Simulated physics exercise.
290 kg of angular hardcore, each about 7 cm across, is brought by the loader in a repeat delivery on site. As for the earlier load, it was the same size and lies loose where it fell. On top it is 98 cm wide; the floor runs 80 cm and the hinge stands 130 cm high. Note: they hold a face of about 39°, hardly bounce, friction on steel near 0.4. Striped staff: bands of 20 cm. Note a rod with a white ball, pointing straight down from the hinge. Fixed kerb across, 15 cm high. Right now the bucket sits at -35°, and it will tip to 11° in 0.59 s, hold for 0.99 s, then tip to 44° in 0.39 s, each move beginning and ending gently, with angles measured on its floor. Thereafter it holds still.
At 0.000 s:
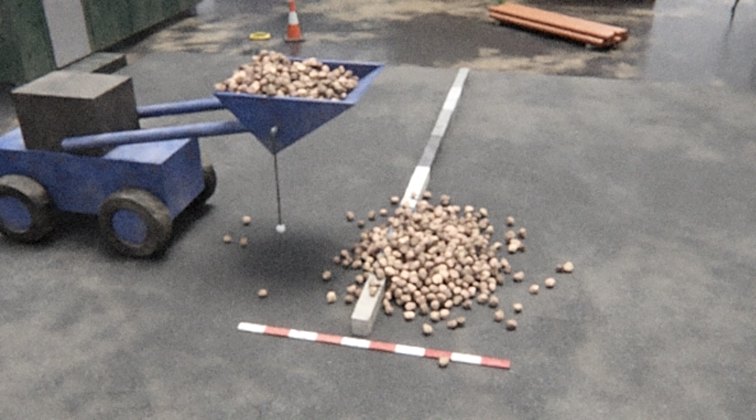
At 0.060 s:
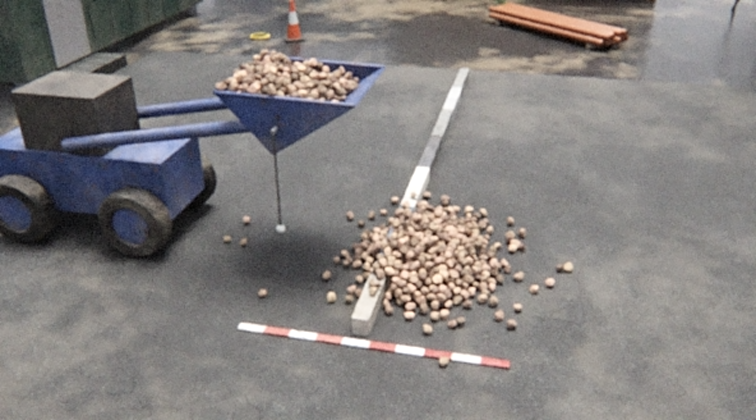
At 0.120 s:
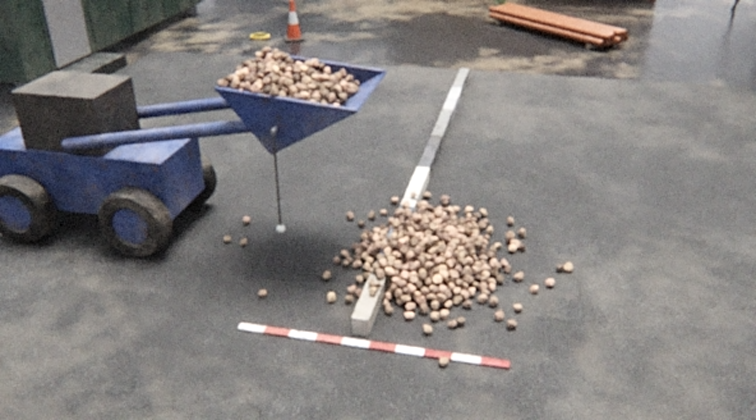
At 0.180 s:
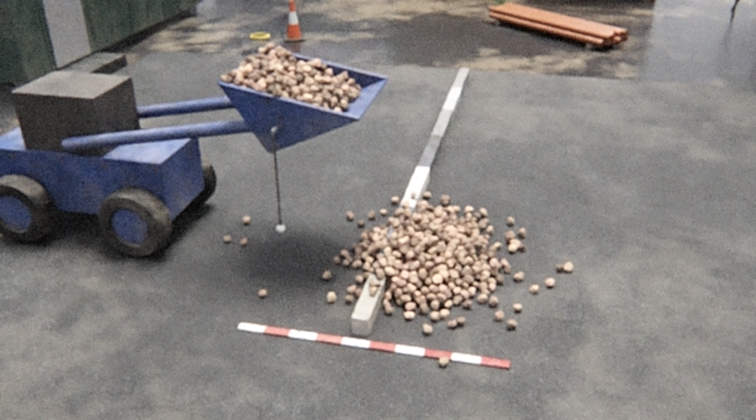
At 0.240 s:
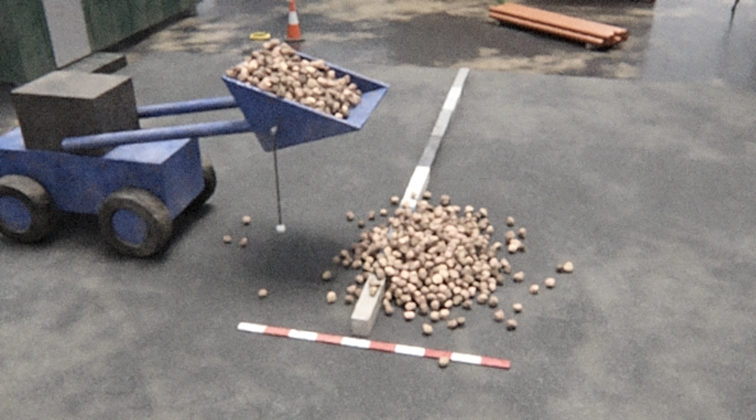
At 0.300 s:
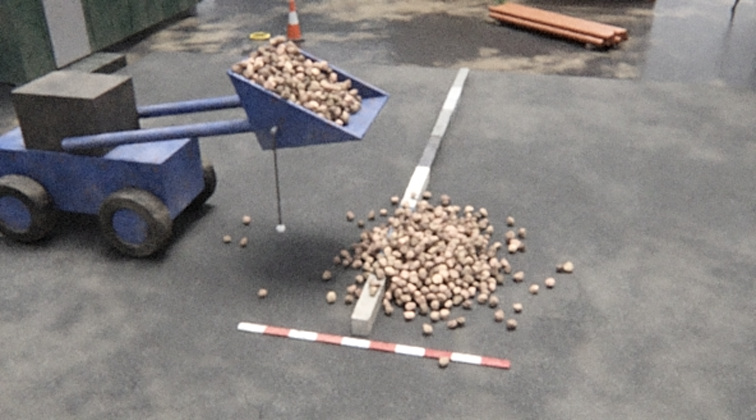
At the start, a blue wheeled loader on the left holds a raised bucket heaped with round brown stones beside a loose pile lying across a pale kerb. The bucket then slowly tilts forward, its right lip lowering and its stones shifting, while the loader and the pile stay still.
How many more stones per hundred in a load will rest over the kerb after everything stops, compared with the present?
I would say 22 per hundred.
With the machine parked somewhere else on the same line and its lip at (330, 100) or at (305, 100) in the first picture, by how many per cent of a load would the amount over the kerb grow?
Some 5 percent, and then 0 percent.
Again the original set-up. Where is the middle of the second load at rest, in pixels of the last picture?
Centre: Approx. (374, 239).
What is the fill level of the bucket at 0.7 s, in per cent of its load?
It keeps some 100 percent of its load.
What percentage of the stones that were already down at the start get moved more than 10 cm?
Close to 0 per cent.
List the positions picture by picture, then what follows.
The first frame shows lip at (354, 104), floor tilted -35°, highest stones at (269, 63). The earlier load is highest near (403, 231), 26 cm above ground level, 16 % on this side of the kerb, 85 % over the kerb.
The second frame shows lip at (355, 106), floor tilted -34°, highest stones at (267, 60); the stones move at 0.2 m/s on average.
In the third frame, the bucket is at -30°, its lip at (357, 111); the top of the load is at (262, 59); the stones move at 0.3 m/s on average.
In the fourth frame, the bucket is at -25°, its lip at (359, 119); the top of the load is at (263, 55); the stones move at 0.4 m/s on average.
In the fifth frame, the bucket is at -18°, its lip at (361, 129); the top of the load is at (268, 51); the stones move at 0.5 m/s on average.
In the sixth frame, the bucket is at -11°, its lip at (361, 139); the top of the load is at (273, 47); the stones move at 0.5 m/s on average.
After 0.4 s the floor is at 4°; in per cent of one load, 100 in the bucket, 16 on this side of the kerb, 85 over the kerb; the foremost stones are at (536, 270).
After 0.7 s the floor is at 11°; in per cent of one load, 99 in the bucket, 16 on this side of the kerb, 85 over the kerb; the foremost stones are at (536, 270).
After 2.4 s the floor is at 44°; in per cent of one load, 12 in the bucket, 88 on this side of the kerb, 101 over the kerb; the foremost stones are at (536, 270).
After 5.0 s the floor is at 44°; in per cent of one load, 0 in the bucket, 93 on this side of the kerb, 107 over the kerb; the foremost stones are at (538, 278). Net gain over the kerb, 22.
